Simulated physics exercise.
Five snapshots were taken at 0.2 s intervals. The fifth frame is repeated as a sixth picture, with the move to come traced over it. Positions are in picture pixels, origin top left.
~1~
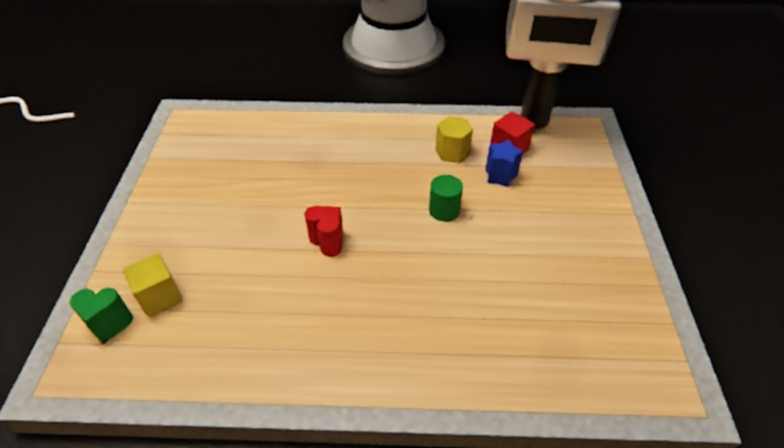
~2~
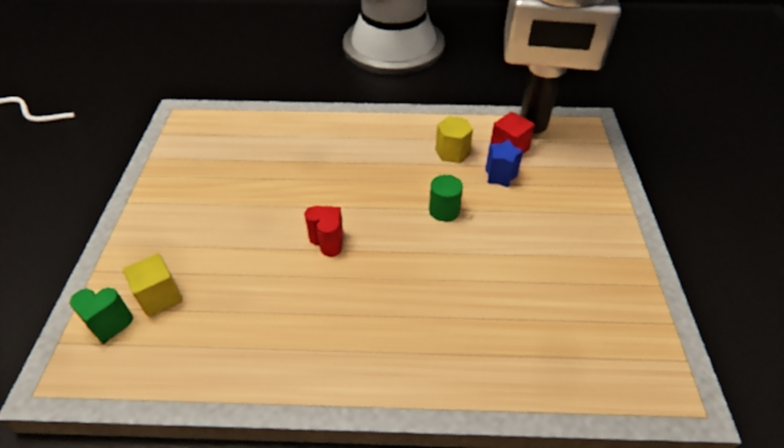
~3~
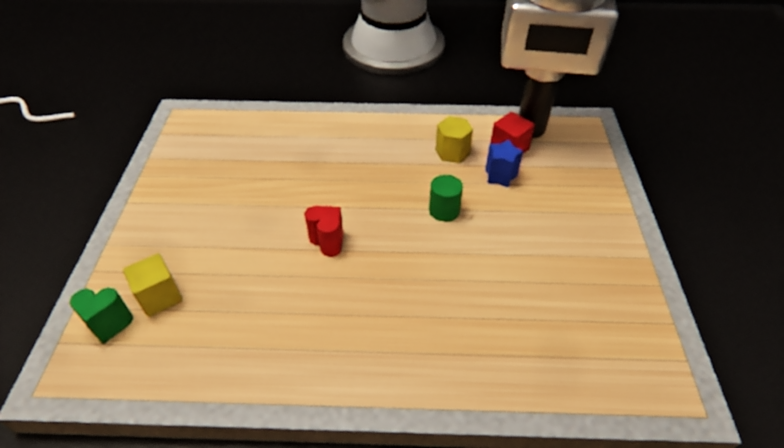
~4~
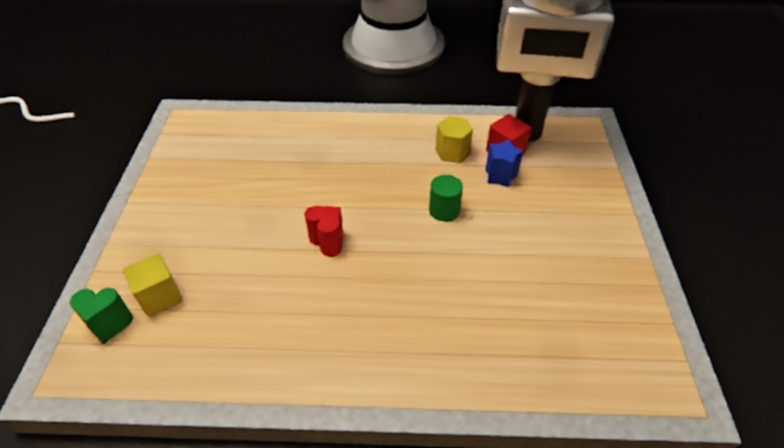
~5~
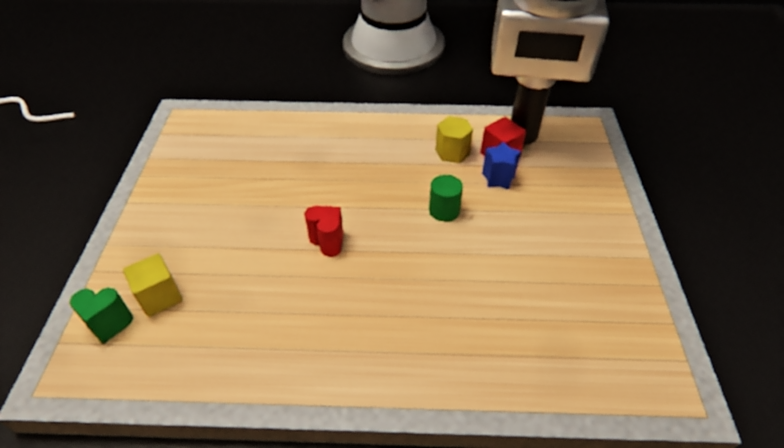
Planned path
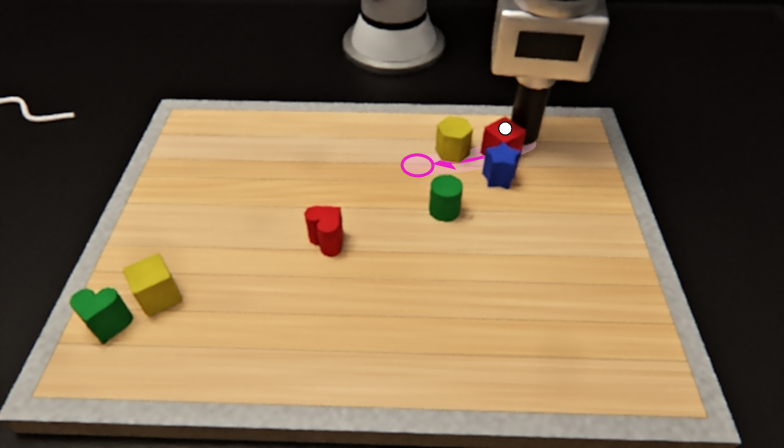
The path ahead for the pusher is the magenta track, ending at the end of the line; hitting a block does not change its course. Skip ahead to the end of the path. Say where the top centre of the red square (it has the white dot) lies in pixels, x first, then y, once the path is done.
In the picture, that point is around (445, 159).
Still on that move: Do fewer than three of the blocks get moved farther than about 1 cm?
My answer is no.
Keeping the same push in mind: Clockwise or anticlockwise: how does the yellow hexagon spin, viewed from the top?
From the top: Clockwise.
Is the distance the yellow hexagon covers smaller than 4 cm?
That would be a no.
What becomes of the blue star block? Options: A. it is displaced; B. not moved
Choice A: It is displaced.
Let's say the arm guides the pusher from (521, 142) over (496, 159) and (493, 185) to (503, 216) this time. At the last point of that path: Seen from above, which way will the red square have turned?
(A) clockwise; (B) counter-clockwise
Option A.
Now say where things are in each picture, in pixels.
Pusher's lower end (534, 120); green disc (447, 185); yellow hexagon (455, 126); blue star block (505, 151); red square (514, 123), in the first frame.
Pusher (533, 125); blocks still, in the second frame.
Pusher (531, 129); blocks still, in the third frame.
Pusher (527, 132); red square (511, 126), in the fourth frame.
Pusher (523, 136); green disc (447, 185); yellow hexagon (455, 126); blue star block (503, 153); red square (505, 128), in the fifth frame.
Drawn move, from (521, 142) through (474, 159) to (418, 165); the dot is on the red square.
What follows on the original path. One third of the way, pusher (492, 148); blue star block (497, 162), turned 75° anticlockwise; red square (475, 143).
Two thirds of the way, pusher (456, 155); yellow hexagon (432, 123), turned 50° clockwise; blue star block (497, 162), turned 75° anticlockwise; red square (449, 157), turned 45° anticlockwise.
At the end, pusher (418, 159); green disc still; yellow hexagon (417, 119), turned 100° clockwise; blue star block (497, 162), turned 75° anticlockwise; red square (445, 159), turned 60° anticlockwise.
